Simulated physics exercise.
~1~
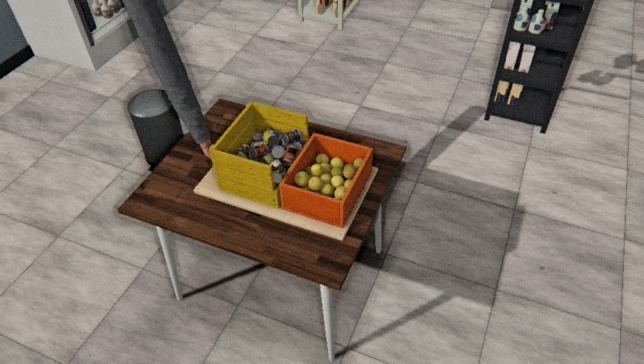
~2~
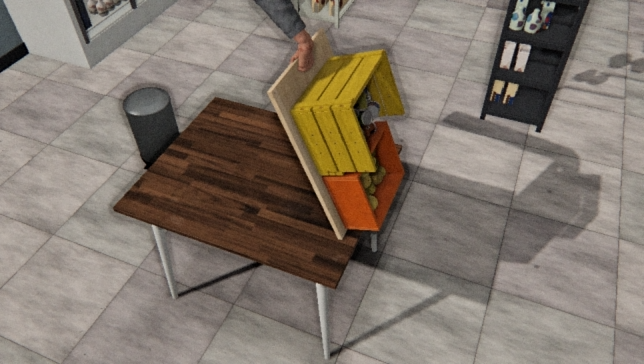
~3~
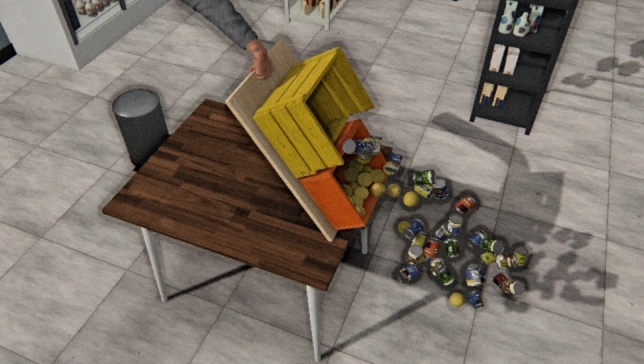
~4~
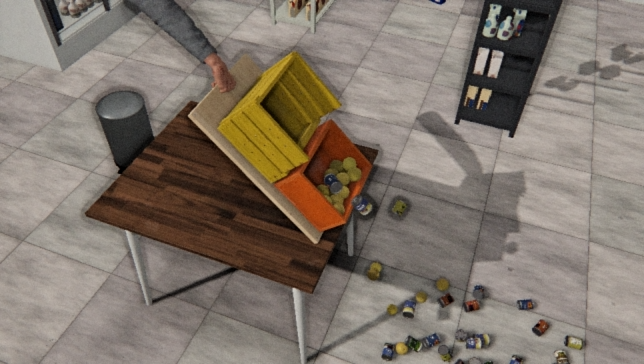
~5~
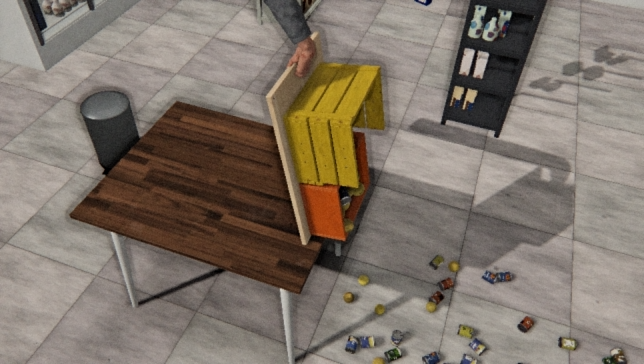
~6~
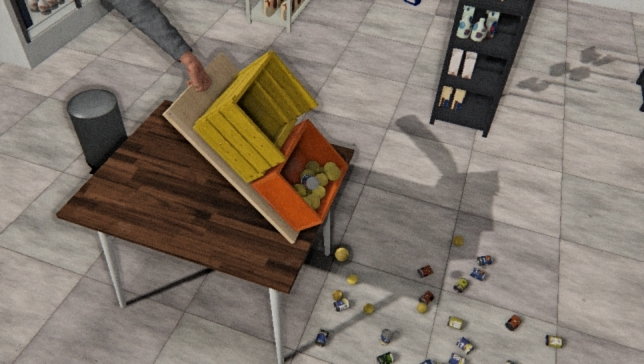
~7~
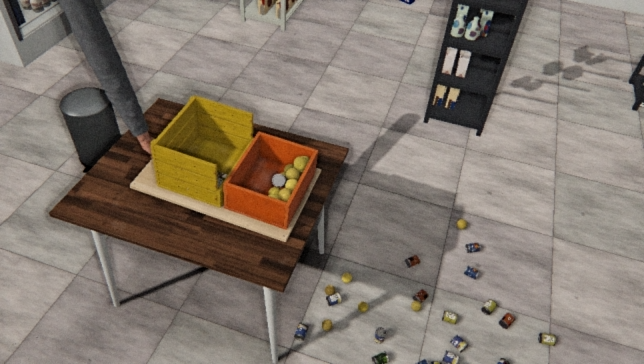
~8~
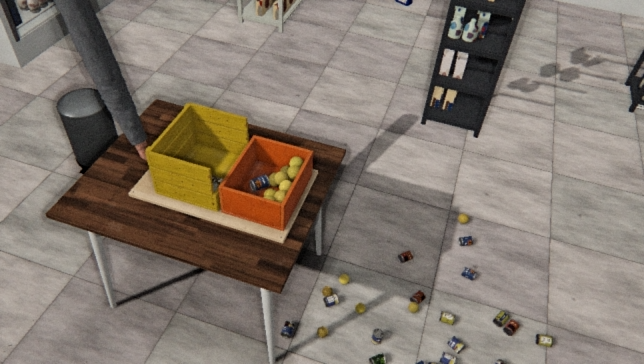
The video shows a hand tilting a board carrying yellow and orange totes over a table's right edge, spilling small tins and yellow apples onto the floor, then varying the tilt before lowering it flat, with the yellow tote nearly empty and several apples still in the orange one.
